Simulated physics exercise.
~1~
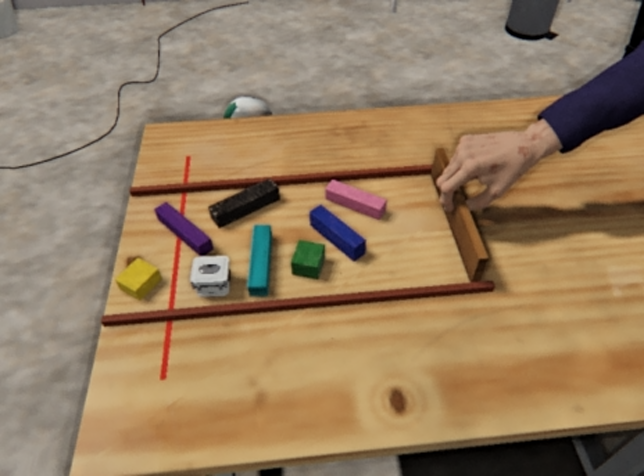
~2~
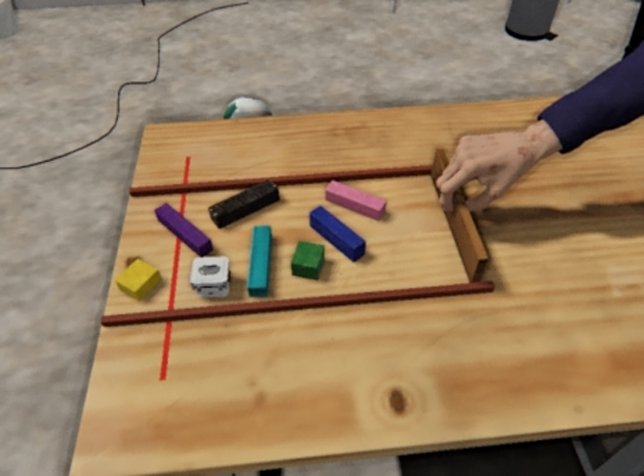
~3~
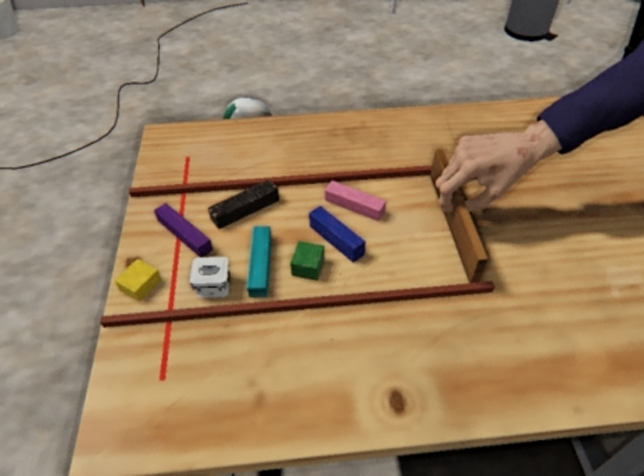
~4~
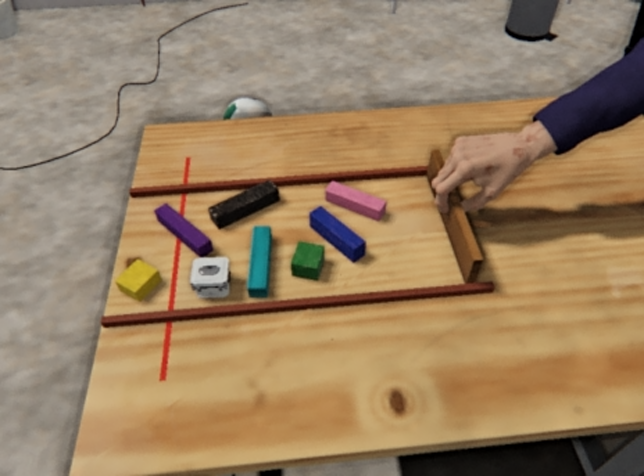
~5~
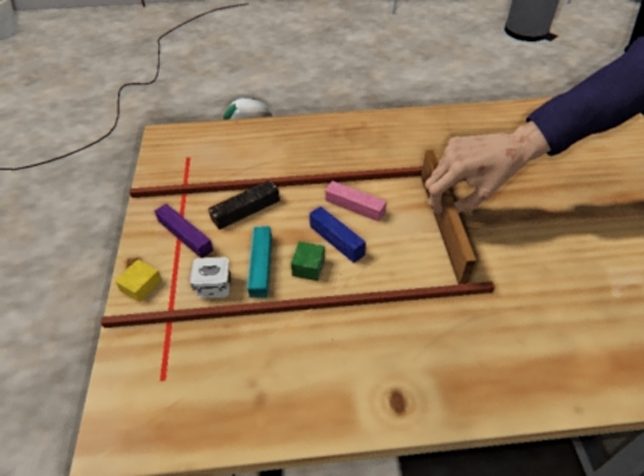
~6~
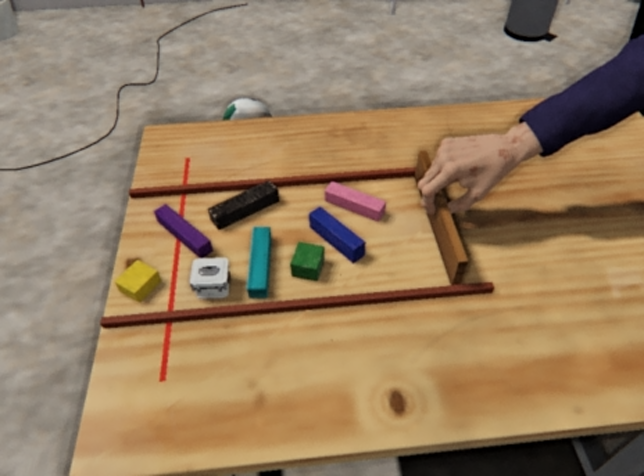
A wooden board, held by a hand, slides slightly left between two rails toward scattered blocks.
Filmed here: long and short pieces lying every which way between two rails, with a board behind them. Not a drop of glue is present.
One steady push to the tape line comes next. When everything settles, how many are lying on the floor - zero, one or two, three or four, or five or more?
Turns out three or four get pushed past the edge and drop.
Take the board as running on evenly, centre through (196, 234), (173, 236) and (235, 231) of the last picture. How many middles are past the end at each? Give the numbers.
Over the end: 1, 3, 0.
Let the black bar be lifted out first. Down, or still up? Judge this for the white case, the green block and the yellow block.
The white case comes off; the green block stays put; the yellow block comes off.
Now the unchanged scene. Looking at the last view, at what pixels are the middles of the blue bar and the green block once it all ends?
Final positions: Near (156, 252); near (153, 298).
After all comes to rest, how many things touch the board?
That number would be 3.
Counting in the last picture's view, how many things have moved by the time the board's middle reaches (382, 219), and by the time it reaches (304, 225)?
By then 1, and 4.
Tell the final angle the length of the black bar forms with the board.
Roughly 20°.
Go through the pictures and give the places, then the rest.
In the first picture, yellow block (139, 279); purple bar (183, 229); white case (212, 277); board (456, 211); tape (178, 247).
In the second picture, purple bar (183, 230); board (456, 212).
In the third picture, white case (212, 278); turquoise stick (260, 260).
In the fourth picture, yellow block (139, 280); pink bar (355, 201).
In the fifth picture, purple bar (183, 230); blue bar (337, 234).
In the sixth picture, yellow block (139, 281); purple bar (183, 231); white case (212, 279); board (438, 214); tape (177, 249).
Soon after, none off yet; yellow block at rest near (139, 281); purple bar at rest near (183, 231); white case at rest near (212, 279).
After that, none off yet; yellow block at rest near (139, 281); purple bar moving near (179, 233); white case displaced about its own width near (185, 279).
In the end, the number that fall off is three or four; gone, white case, purple bar and yellow block.
